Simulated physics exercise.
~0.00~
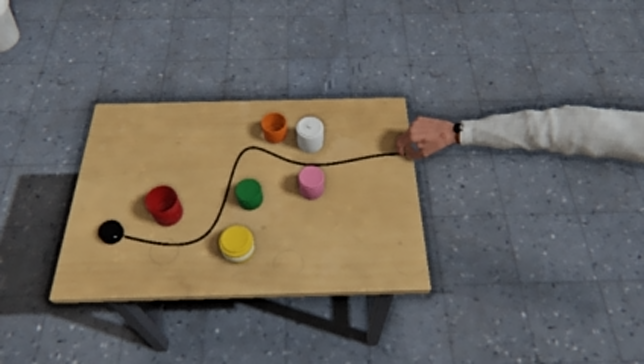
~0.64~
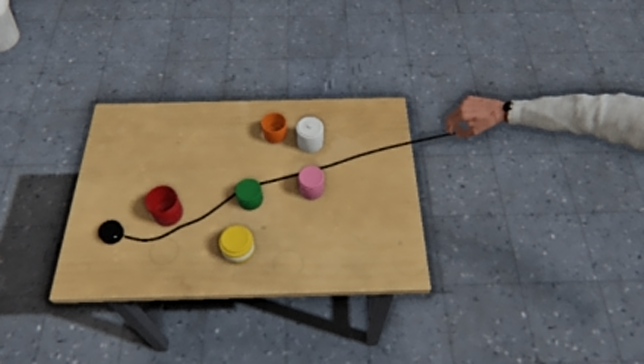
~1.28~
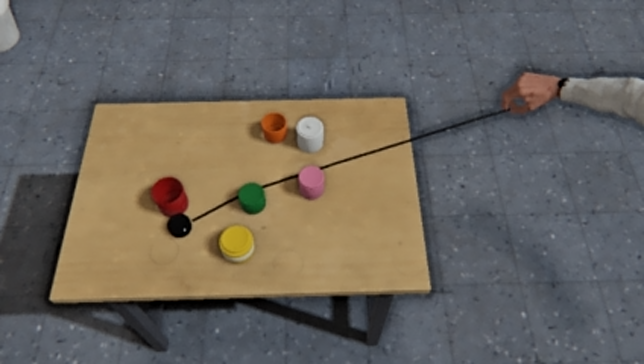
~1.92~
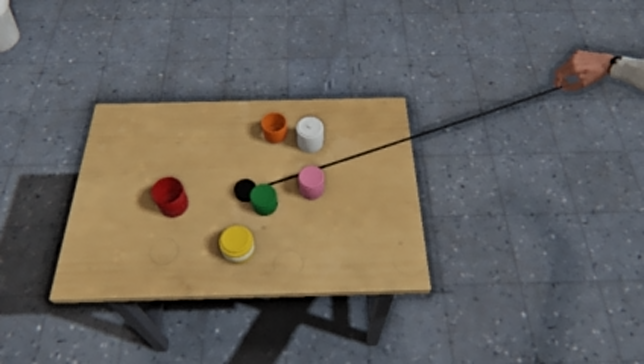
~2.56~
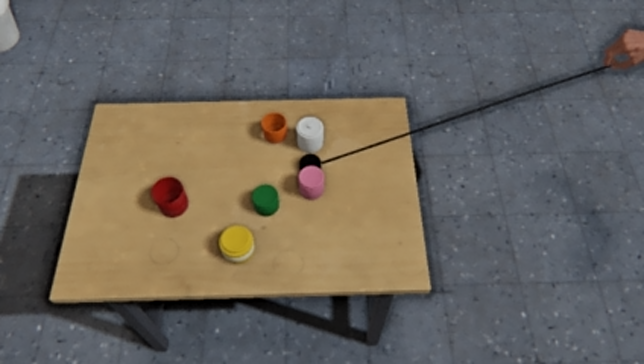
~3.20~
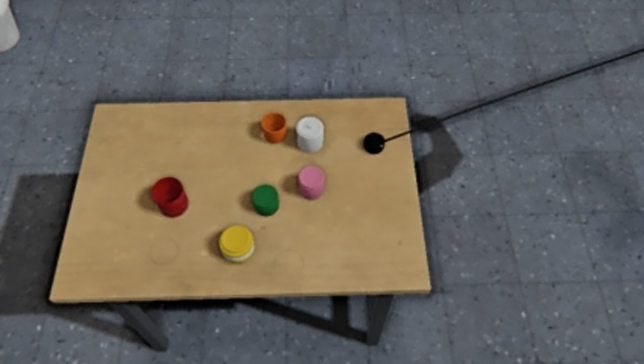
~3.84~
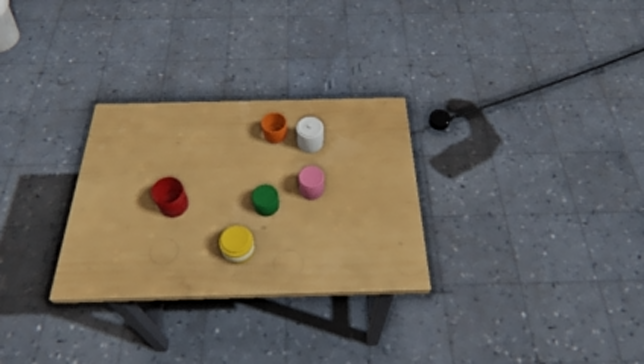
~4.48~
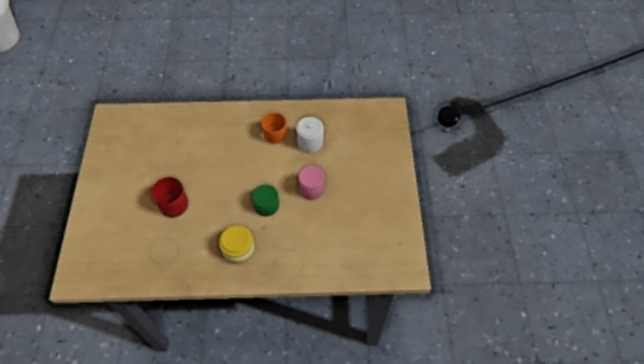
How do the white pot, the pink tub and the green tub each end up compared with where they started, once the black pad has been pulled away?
The white pot and the pink tub stay about where they were. The green tub ends up a moderate way to the right of its starting place.
